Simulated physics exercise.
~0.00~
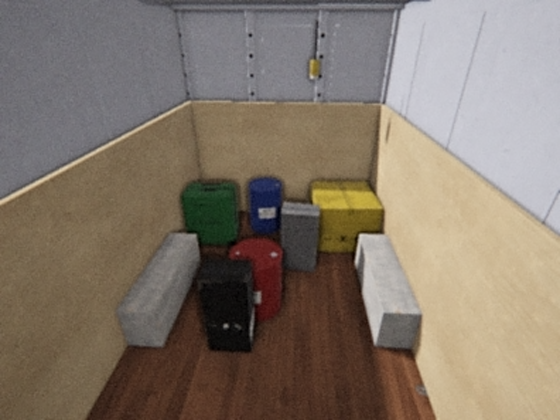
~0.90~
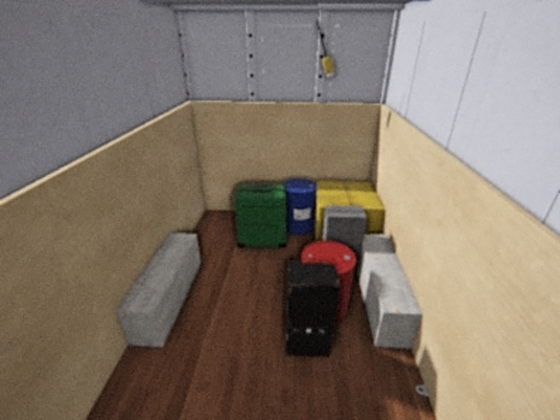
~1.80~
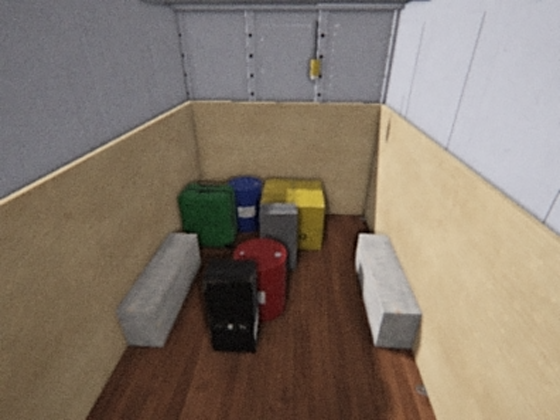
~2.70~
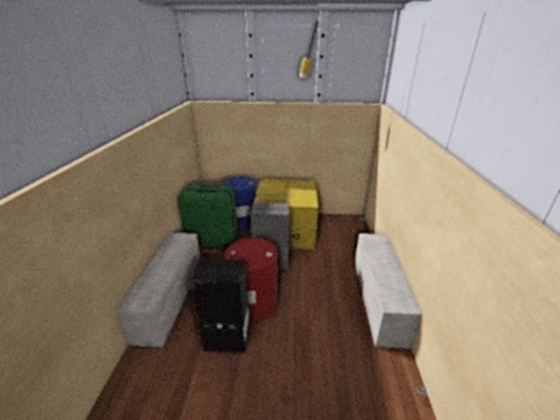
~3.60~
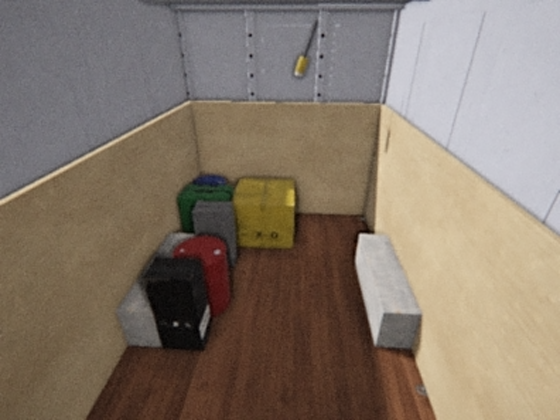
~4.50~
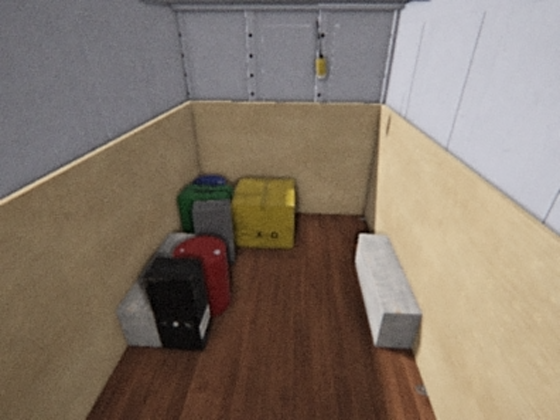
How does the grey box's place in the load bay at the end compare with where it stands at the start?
It starts near the middle of the floor and ends clearly farther left, close to the left wall and beside the yellow box.
